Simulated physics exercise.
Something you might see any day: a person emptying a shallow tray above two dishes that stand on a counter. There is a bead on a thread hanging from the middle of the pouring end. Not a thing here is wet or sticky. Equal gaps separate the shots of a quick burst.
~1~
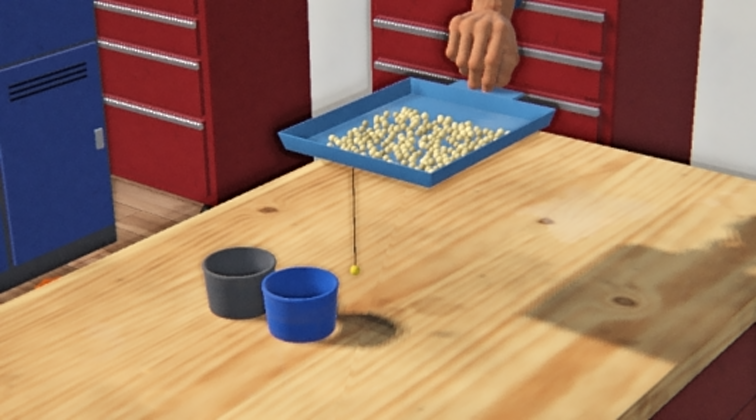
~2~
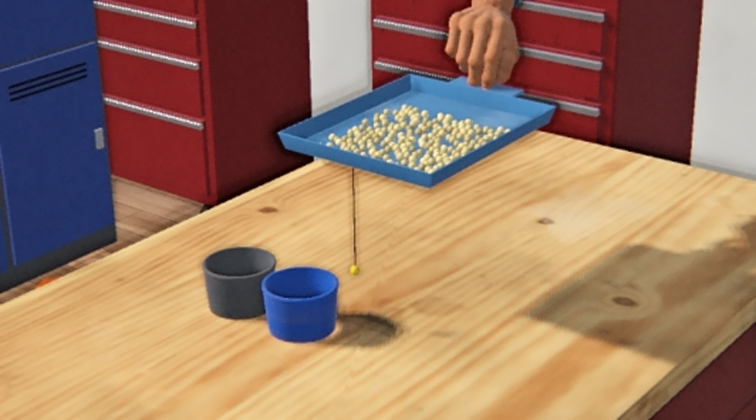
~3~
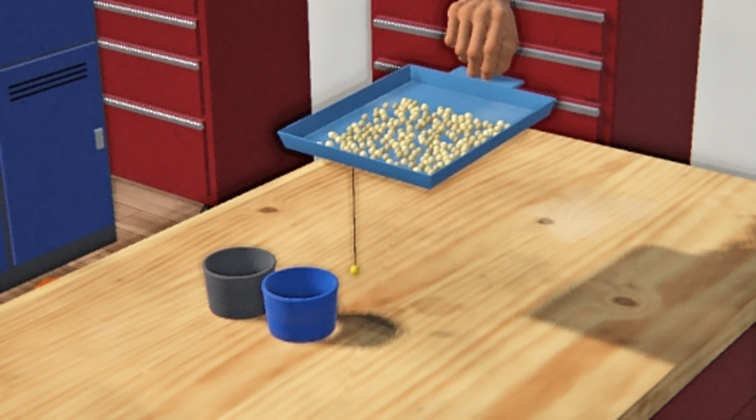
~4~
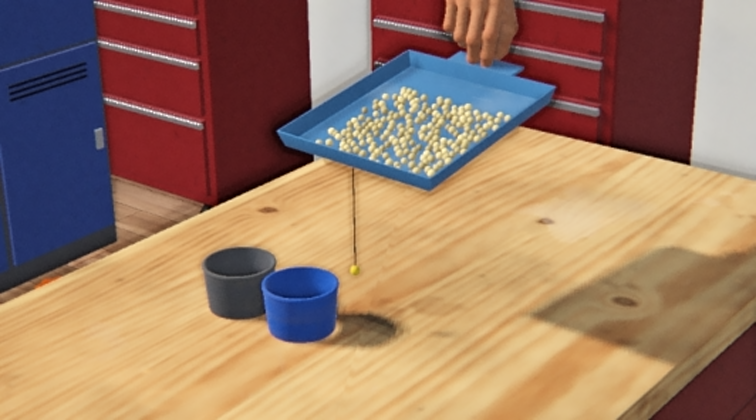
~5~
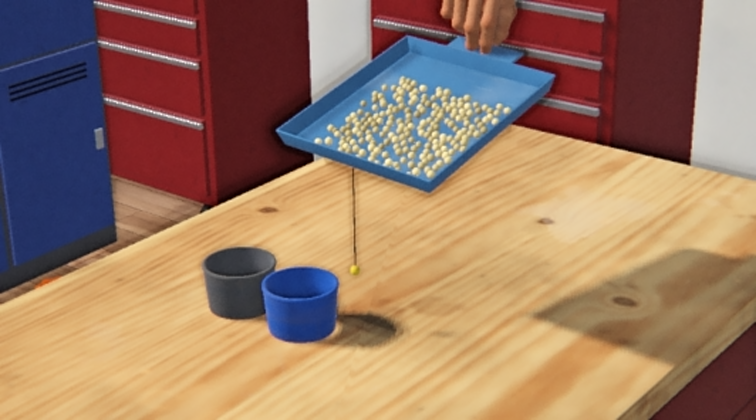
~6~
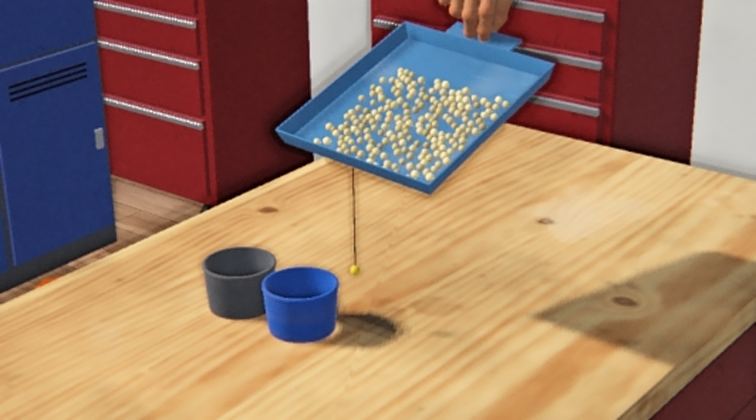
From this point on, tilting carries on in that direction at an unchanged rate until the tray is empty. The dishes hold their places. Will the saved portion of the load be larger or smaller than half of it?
Most of the load misses the dishes.
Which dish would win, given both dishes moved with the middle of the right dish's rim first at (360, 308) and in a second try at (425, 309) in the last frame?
It comes out as the one to the right in the first try and the one to the right in the second.
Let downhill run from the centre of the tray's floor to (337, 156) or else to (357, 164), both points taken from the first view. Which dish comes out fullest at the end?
1: The dish to the right. 2: The dish to the right.
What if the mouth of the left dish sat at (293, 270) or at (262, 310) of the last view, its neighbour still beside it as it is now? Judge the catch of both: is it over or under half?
The first time it's lower than half, the second time lower than half.
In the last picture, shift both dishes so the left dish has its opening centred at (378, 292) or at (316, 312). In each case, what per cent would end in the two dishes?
Roughly 40% on the first try and 40% on the second.
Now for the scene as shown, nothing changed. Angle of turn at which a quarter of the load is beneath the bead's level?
Angle reached: About 100°.
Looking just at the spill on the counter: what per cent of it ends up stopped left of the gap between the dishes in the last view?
10 per cent, roughly.
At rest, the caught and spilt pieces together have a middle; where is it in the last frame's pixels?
Last view, resting centre - approx. (386, 371).
Just after the last frame, tray tipped steeply; almost all on the tray; just a few outside both; just a few in the air.
A moment on, tray tipped past a quarter turn; roughly a quarter on the tray; roughly a quarter outside both; roughly half in the air.
Further on, tray tipped past a quarter turn; just a few in the right dish; almost all outside both.
When it is over, tray tipped past a quarter turn; just a few in the right dish; not one in the left dish; almost all outside both.
